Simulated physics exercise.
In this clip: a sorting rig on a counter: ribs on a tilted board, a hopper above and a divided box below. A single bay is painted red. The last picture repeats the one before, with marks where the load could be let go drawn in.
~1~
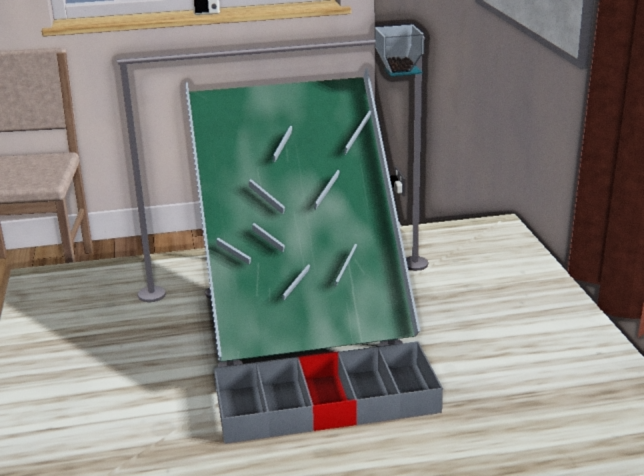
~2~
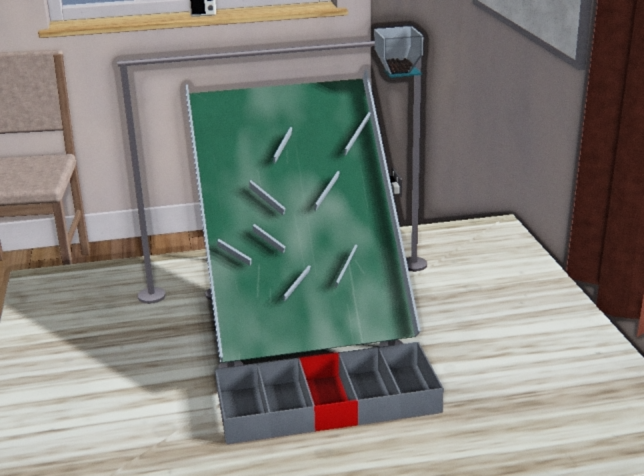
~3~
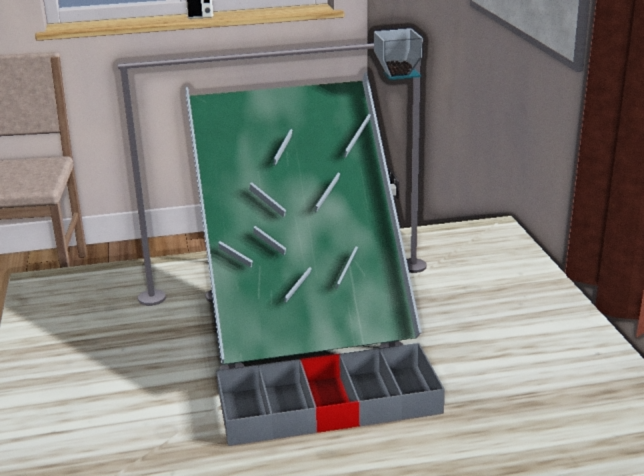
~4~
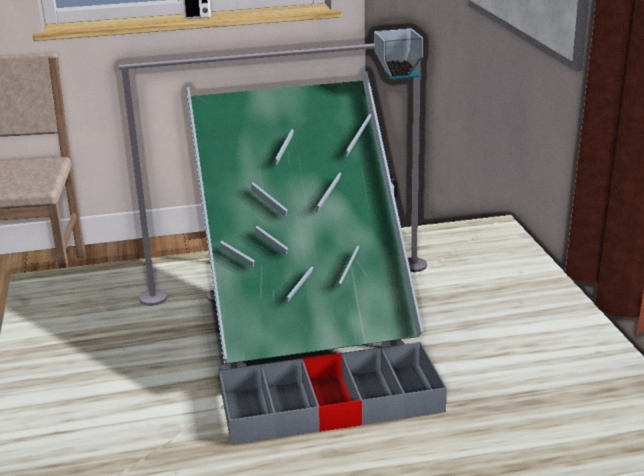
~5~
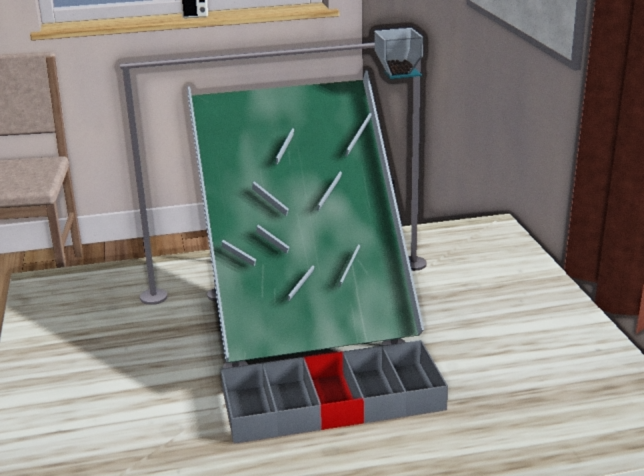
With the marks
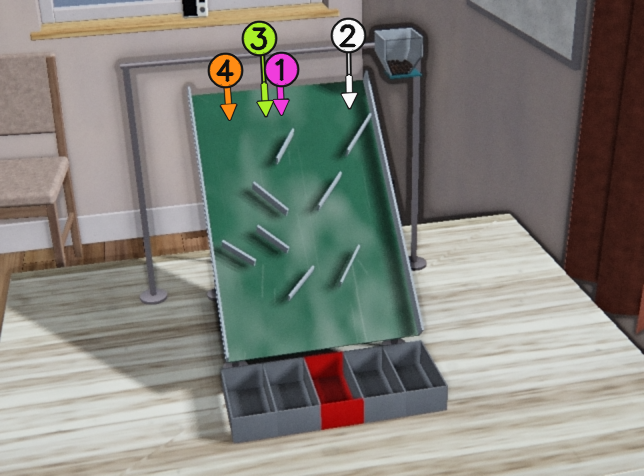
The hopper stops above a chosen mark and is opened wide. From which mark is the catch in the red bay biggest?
Take 3.
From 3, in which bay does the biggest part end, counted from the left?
The third from the left.
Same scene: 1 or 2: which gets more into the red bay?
That would be 1.
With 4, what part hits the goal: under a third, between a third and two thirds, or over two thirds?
Under a third.
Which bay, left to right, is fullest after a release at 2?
The first from the left.
On the marked copy, mark 1 meets the board at (281, 109); mark 2 meets the board at (349, 102); mark 3 meets the board at (265, 110); mark 4 meets the board at (229, 114).
With 1, roughly a third in the red bay, roughly half in other bays, about a tenth outside the box.
With 2, just a few in the red bay, the larger part in other bays, about a tenth outside the box.
With 3, roughly half in the red bay, roughly a third in other bays, just a few outside the box.
With 4, roughly a quarter in the red bay, roughly two thirds in other bays, about a tenth outside the box.
